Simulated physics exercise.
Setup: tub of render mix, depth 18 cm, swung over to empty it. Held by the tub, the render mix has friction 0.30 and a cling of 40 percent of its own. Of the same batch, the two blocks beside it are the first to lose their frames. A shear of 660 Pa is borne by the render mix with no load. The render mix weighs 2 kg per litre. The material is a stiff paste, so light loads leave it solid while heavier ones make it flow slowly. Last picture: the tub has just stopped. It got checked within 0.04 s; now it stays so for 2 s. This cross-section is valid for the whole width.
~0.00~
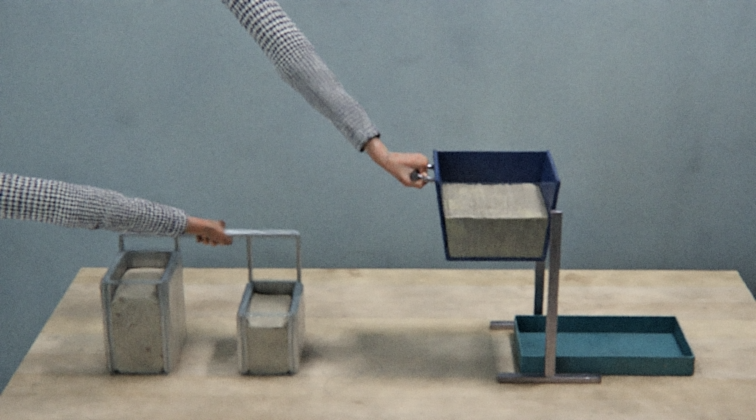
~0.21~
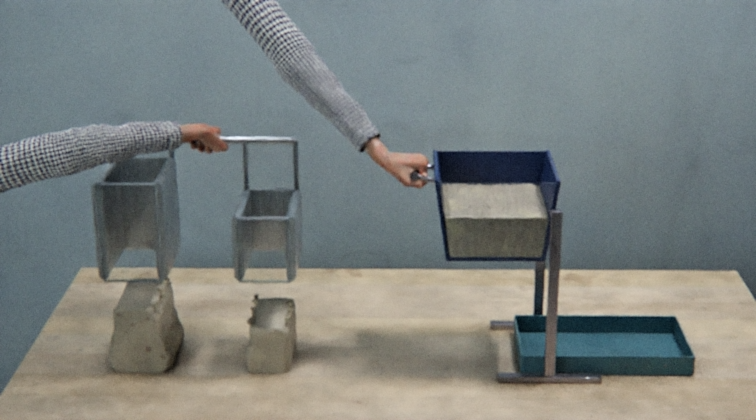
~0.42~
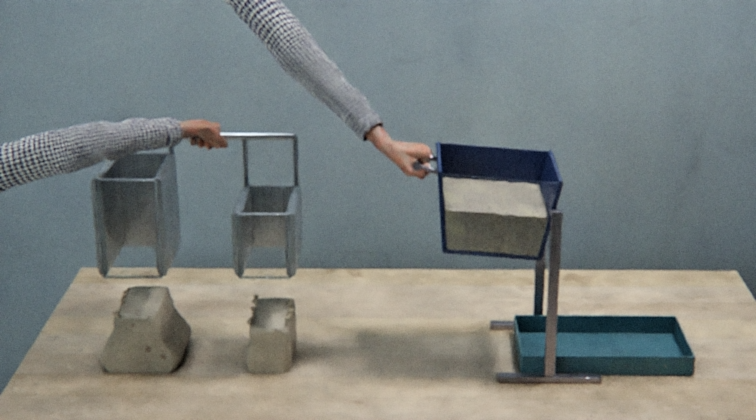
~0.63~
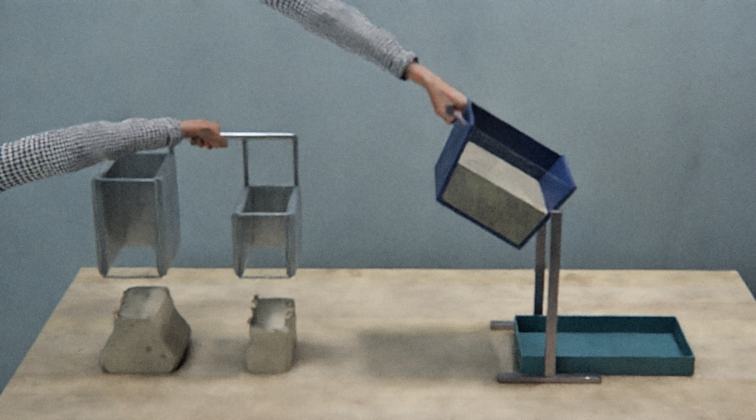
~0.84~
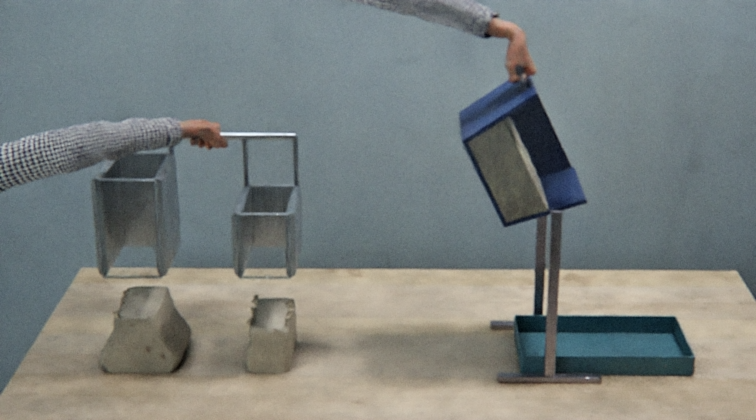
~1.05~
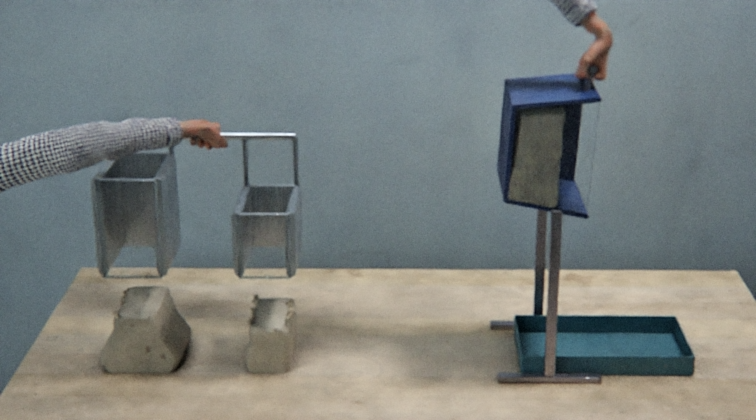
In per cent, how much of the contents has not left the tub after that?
Expect about 49 out of 100.
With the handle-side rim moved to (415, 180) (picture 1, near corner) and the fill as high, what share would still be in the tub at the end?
Close to 40 per cent would still be in the tub.
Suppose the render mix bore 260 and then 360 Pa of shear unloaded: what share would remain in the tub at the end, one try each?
Going in order, it's 35 % and then 40 %.
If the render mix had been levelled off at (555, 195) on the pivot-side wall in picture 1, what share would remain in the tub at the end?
35 %.
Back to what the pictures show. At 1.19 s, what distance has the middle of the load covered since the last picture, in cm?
I'd put the distance at about 6 centimetres.
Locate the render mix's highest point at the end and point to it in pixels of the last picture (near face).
The highest point is near (541, 175) in the last picture.
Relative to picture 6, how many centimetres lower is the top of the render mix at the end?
Roughly 14 cm.
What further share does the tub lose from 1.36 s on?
5 per cent.
After 1.19 s, the tub is at 93 degrees and holds 99 %.
After 1.36 s, the tub is at 93 degrees and holds 53 %.
After 1.53 s, the tub is at 93 degrees and holds 49 %.
After 1.70 s, the tub is at 93 degrees and holds 49 %.
After 3.05 s, the tub is at 93 degrees and holds 49 %.
